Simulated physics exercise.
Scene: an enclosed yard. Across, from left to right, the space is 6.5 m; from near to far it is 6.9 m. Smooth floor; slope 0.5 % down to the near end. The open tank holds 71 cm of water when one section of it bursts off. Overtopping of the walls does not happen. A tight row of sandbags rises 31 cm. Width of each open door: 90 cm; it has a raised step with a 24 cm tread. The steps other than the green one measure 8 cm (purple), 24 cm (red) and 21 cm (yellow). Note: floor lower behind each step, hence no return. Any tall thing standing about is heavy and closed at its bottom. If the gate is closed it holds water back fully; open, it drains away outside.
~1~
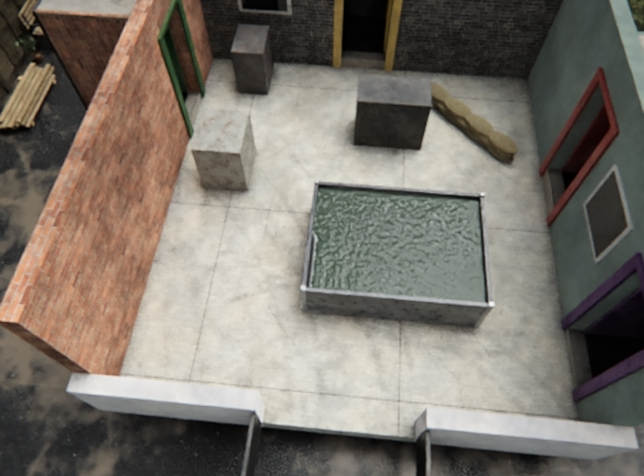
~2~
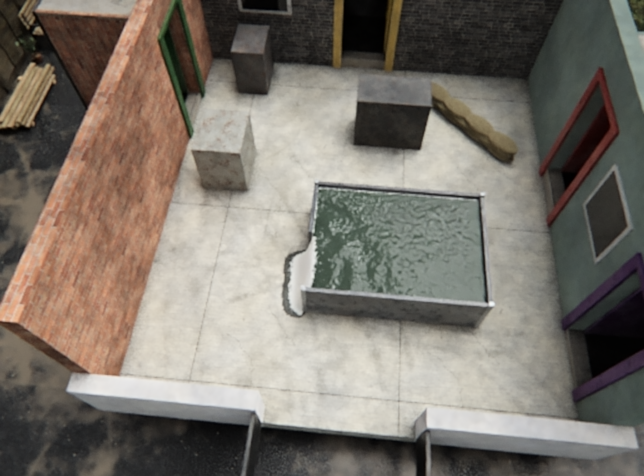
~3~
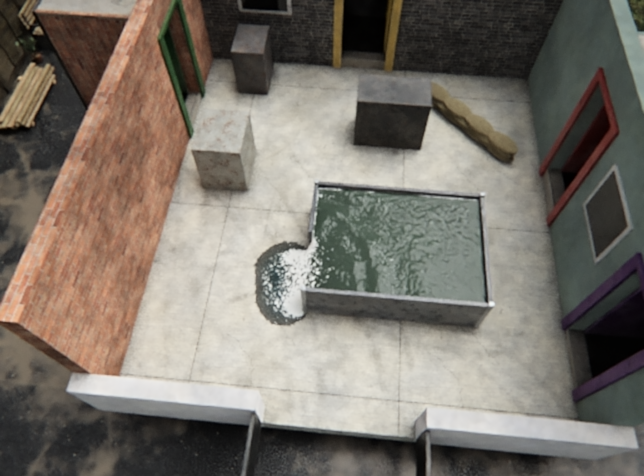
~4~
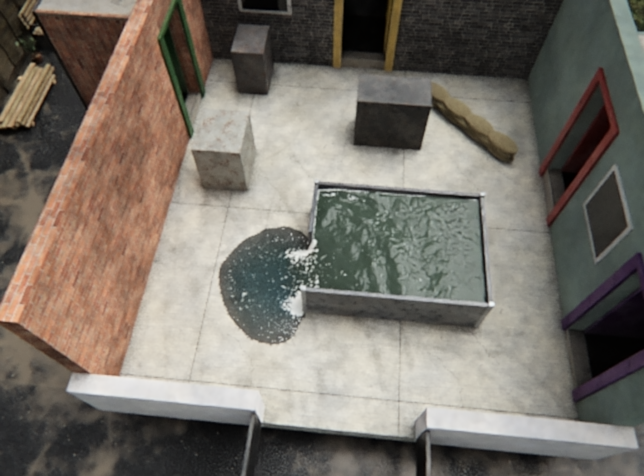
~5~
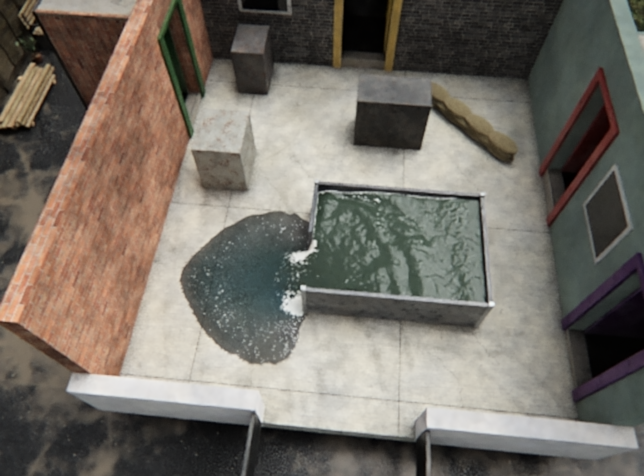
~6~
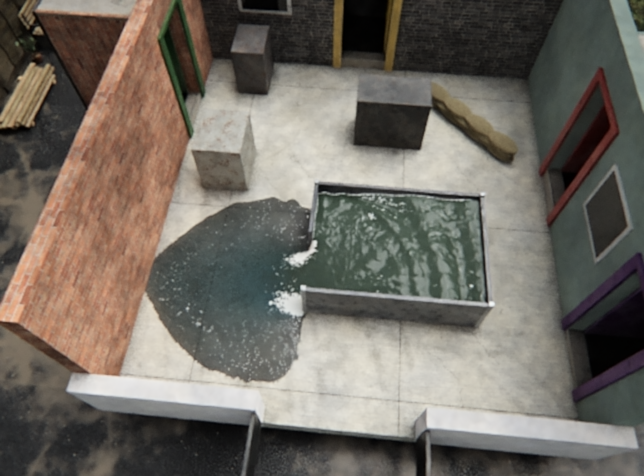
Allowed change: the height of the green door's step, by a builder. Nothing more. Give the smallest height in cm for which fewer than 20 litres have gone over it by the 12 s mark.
About 10 cm.
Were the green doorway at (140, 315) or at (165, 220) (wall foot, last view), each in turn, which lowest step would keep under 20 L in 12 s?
Roughly 29 and 22 cm.
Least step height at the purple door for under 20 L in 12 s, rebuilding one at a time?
Roughly 9.0 cm at purple.
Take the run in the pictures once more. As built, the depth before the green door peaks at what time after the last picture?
Approximately 5.5 s.
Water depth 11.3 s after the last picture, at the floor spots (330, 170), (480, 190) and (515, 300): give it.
In that order: 5, 9 and 4 cm.
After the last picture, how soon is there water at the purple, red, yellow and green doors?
Purple 4.5 seconds, red 7.5 seconds, yellow 3.6 seconds, green 1.3 seconds.
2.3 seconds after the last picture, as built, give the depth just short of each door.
Door by door, in centimetres - purple 0, red 0, yellow 0, green 11.
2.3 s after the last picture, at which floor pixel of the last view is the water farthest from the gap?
At about (214, 60).
Then, 0.7 s after the last picture water covers 20 % of the floor, deepest (46 cm) near (117, 390); it has not reached the green door.
Then, 2.3 s after the last picture water covers 30 % of the floor, deepest (32 cm) near (117, 390); 11 cm at the green door, 0 litres in over its 13 cm step.
Then, 11.3 s after the last picture water covers 95 % of the floor, deepest (12 cm) near (558, 280); 7 cm at the green door, 5 litres in over its 13 cm step.
At the green door as built, the water peaked near 13 cm, 5.3 s after the last picture.
Run again over the same 12 s with other heights there, 37 litres in over 8 cm, 12 litres over 11 cm. The limit of 20 litres is kept from about 10 cm up.
